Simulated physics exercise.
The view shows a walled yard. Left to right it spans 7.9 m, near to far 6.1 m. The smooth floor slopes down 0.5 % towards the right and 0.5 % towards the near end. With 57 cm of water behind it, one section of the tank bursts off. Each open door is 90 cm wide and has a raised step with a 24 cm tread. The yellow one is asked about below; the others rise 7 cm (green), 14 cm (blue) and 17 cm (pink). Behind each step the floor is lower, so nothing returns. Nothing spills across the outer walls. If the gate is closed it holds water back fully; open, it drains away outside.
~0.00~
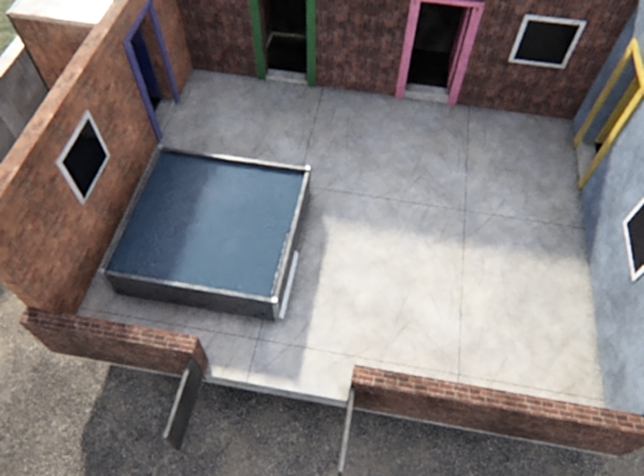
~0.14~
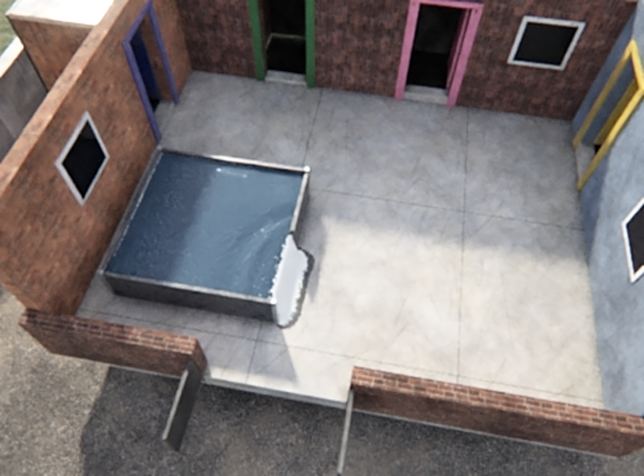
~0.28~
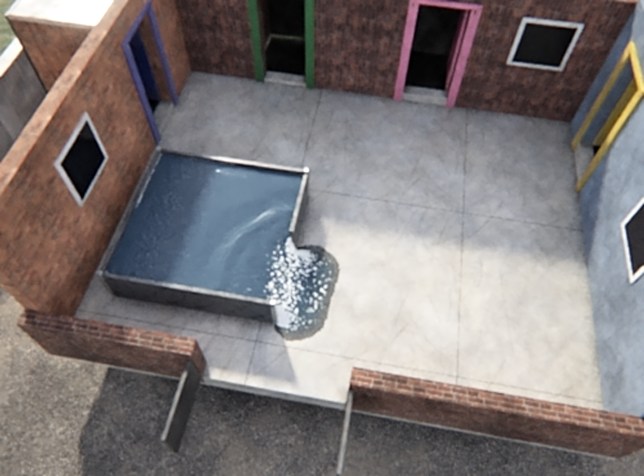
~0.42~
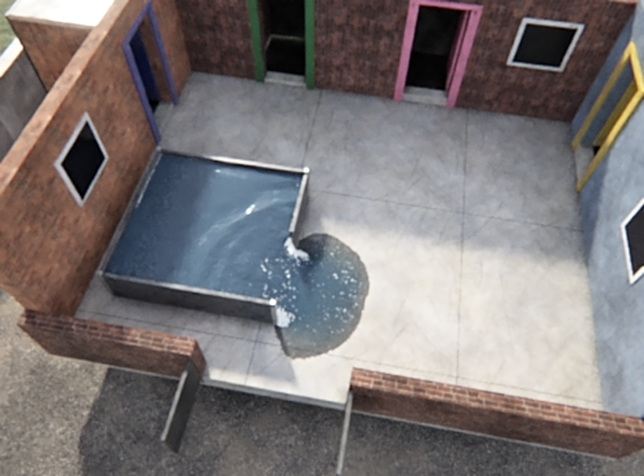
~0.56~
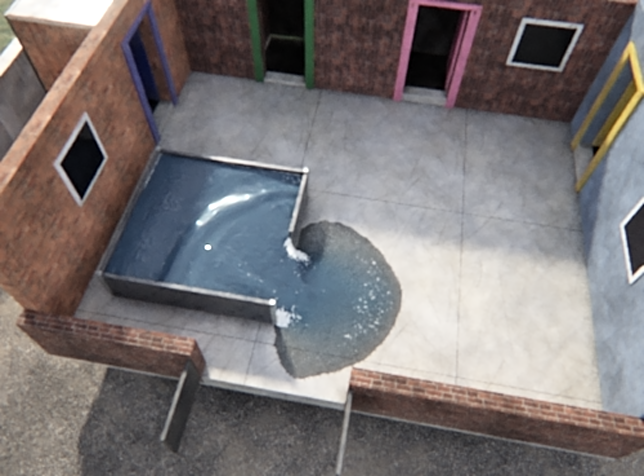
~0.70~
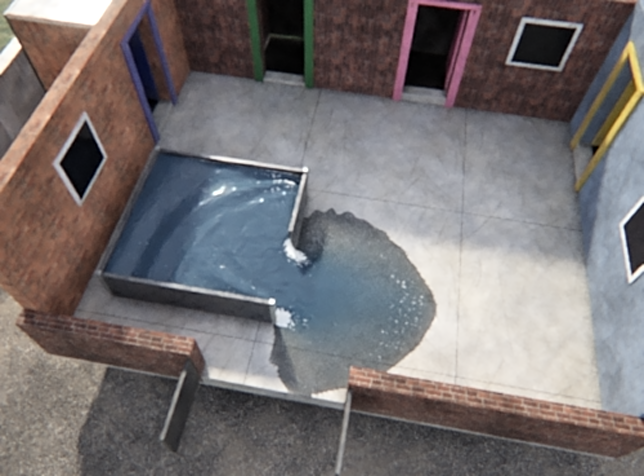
At the start, a tank of still water sits on the left side of a walled yard with coloured doorways. A section of its right side gives way and water gushes out in white froth, then spreads across the pale floor in a widening rounded pool, while ripples sweep over the tank.
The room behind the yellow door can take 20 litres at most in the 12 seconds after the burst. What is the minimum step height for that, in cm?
It would have to be roughly 12.5 cm high.
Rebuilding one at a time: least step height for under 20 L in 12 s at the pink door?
About 6.0 cm at pink.
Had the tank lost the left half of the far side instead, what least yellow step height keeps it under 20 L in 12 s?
About 13.0 cm.
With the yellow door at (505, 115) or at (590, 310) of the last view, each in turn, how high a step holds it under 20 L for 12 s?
About 14.5 and 18 cm.
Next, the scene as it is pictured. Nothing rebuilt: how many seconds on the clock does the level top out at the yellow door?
Near 9.0 s.
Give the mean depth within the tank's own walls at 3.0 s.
Roughly 32 cm on average.
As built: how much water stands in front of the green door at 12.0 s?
Some 4.0 cm.
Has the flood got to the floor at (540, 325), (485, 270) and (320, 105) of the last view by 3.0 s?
In that order: Wet, under water, dry.
After 1.4 s water covers 25 % of the floor, deepest (35 cm) near (292, 307); it has not reached the yellow door.
After 3.0 s water covers 40 % of the floor, deepest (38 cm) near (566, 400); it has not reached the yellow door.
After 12.0 s water covers 90 % of the floor, deepest (13 cm) near (172, 111); 12 cm at the yellow door, 0 litres in over its 24 cm step.
At the yellow door as built, the water arrived by 3.1 s and peaked near 16 cm at 8.8 s.
Run again over the same 12 s with other heights there, 39 litres in over 10.5 cm, 8 litres over 14.5 cm. The limit of 20 litres is kept from about 12.5 cm up.
